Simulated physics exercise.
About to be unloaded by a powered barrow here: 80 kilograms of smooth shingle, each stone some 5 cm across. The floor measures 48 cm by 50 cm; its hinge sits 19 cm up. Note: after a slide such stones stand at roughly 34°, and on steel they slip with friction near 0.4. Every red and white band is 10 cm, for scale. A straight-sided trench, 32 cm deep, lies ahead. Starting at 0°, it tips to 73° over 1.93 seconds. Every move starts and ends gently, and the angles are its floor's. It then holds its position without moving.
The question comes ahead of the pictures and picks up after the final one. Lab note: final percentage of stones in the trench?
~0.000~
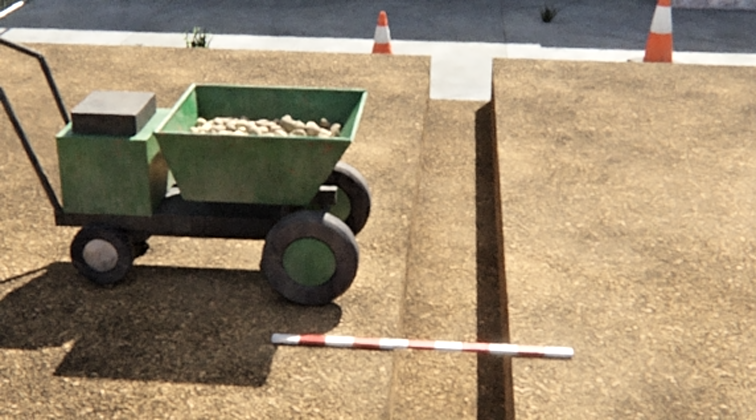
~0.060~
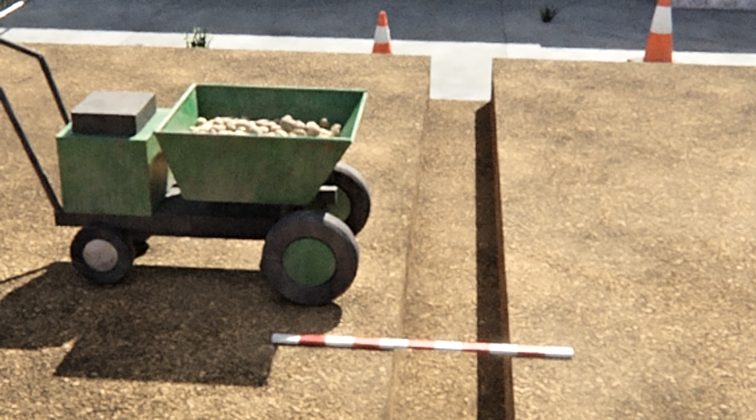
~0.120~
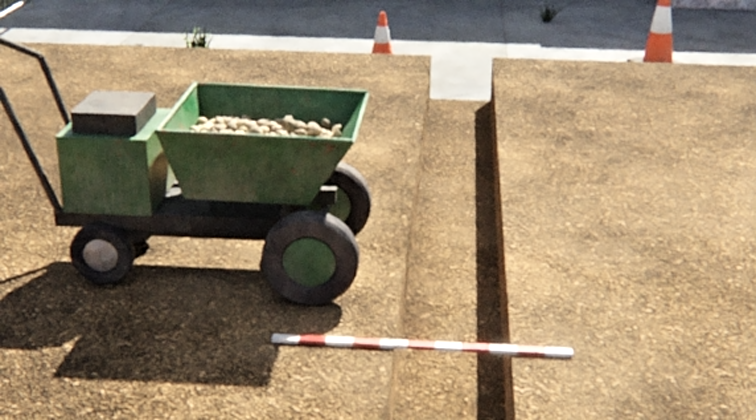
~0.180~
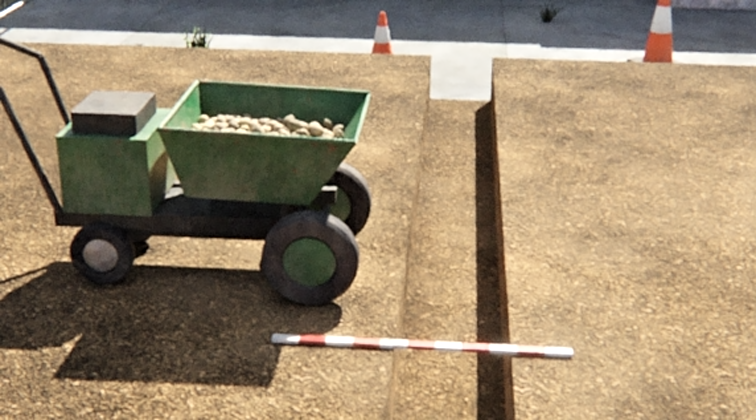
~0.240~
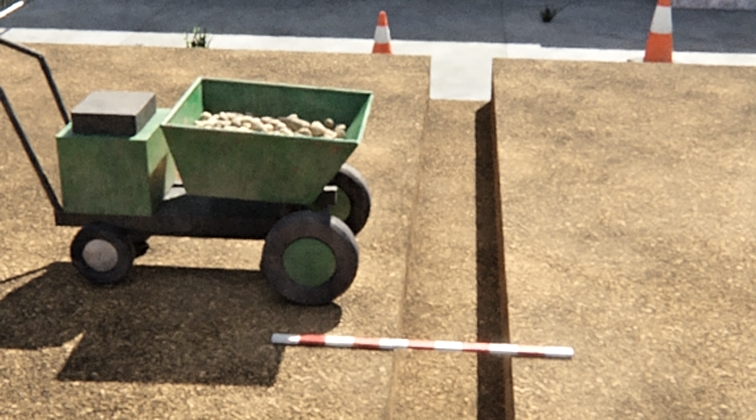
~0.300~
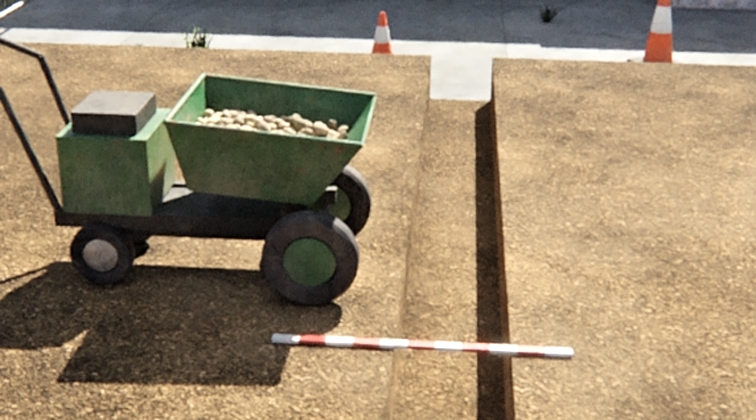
Approx. 92 %.
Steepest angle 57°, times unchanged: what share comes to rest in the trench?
Roughly 40 percent.
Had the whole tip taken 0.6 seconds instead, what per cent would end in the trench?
Roughly 60 per cent would.
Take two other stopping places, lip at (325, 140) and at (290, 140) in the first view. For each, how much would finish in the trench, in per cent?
First some 100, then 100 per cent.
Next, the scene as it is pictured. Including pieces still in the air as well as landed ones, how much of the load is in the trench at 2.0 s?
Close to 50 per cent at that time.
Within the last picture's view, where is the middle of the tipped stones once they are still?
(471, 331).
After 1.5 s the floor is at 62°; 99 % in the tray, 1 % in the trench; the foremost stones are at (464, 223).
After 2.0 s the floor is at 73°; 43 % in the tray, 51 % in the trench, 6 % past the trench; the foremost stones are at (570, 287).
After 2.4 s the floor is at 73°; 20 % in the tray, 72 % in the trench, 8 % past the trench; the foremost stones are at (589, 285).
After 4.3 s the floor is at 73°; 0 % in the tray, 92 % in the trench, 8 % past the trench; the foremost stones are at (590, 284).
